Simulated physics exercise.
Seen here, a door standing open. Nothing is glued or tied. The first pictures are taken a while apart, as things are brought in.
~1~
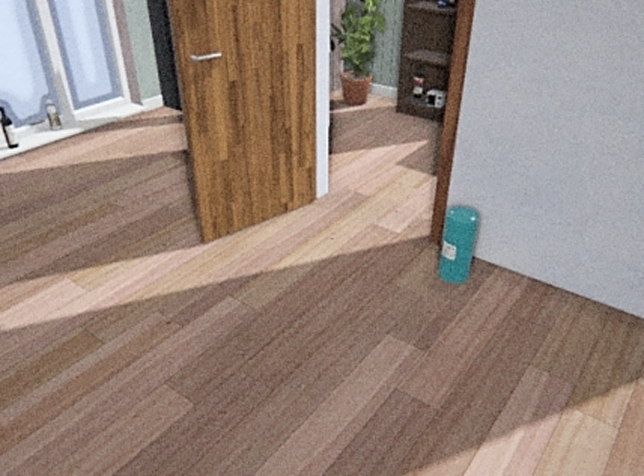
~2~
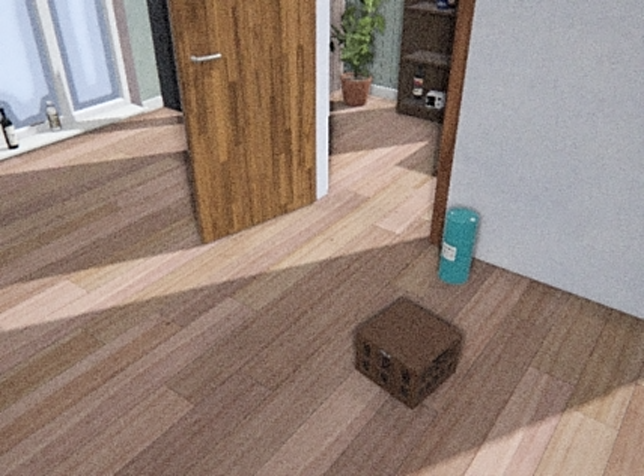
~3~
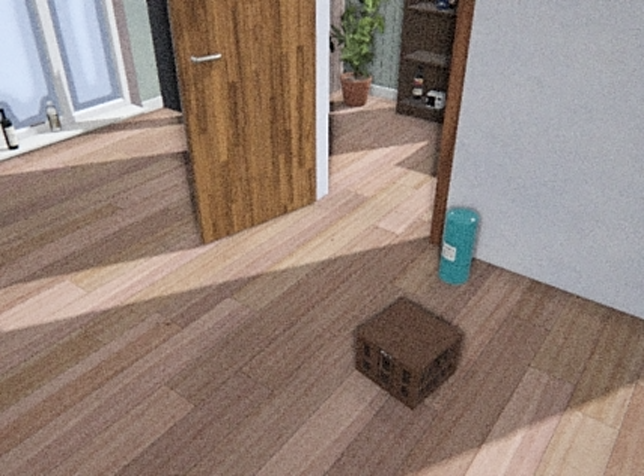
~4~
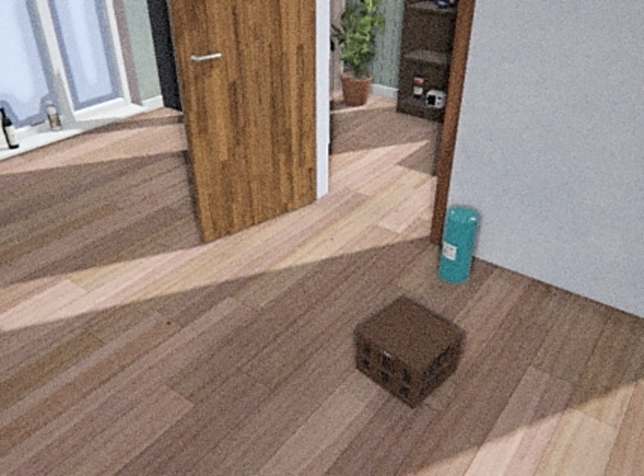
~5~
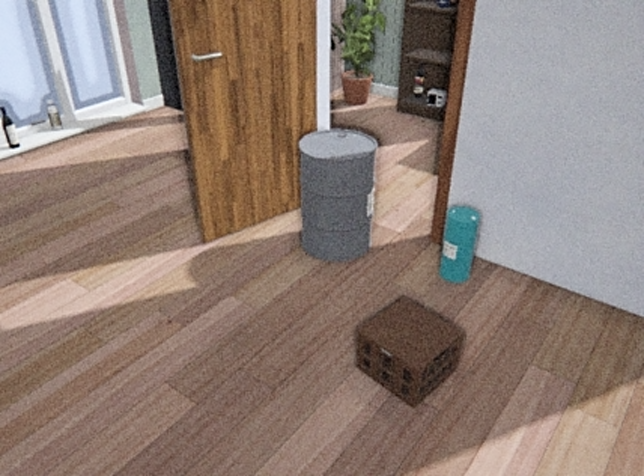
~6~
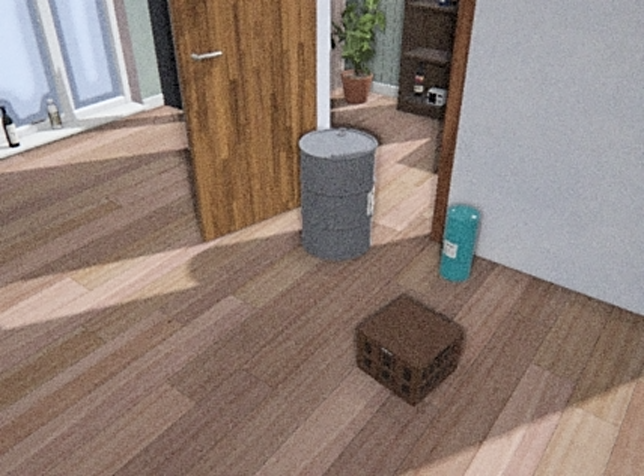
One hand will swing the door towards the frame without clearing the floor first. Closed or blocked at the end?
In the end the door jams.
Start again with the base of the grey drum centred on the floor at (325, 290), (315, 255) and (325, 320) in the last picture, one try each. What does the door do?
First try: It is blocked; second try: It is blocked; third try: It reaches the frame.
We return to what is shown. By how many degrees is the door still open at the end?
About 65°.
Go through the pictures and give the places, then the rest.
The first picture shows door wide open and still.
The second picture shows door wide open and still; brown crate (407, 352); turquoise canister (458, 247).
The third picture shows door wide open and still; brown crate (408, 352); turquoise canister (458, 247).
The fourth picture shows door wide open and still; brown crate (408, 351); turquoise canister (458, 246).
The fifth picture shows door wide open and still; brown crate (408, 350); turquoise canister (459, 245).
The sixth picture shows door wide open and still; grey drum (337, 195); brown crate (409, 349).
Then, 0.80 s after the last picture, open by 90°.
Then, 1.20 s after the last picture, open by 76°.
At rest, open by 64°; all 3 in place. Seen from the same camera at the end, grey drum near (338, 194).
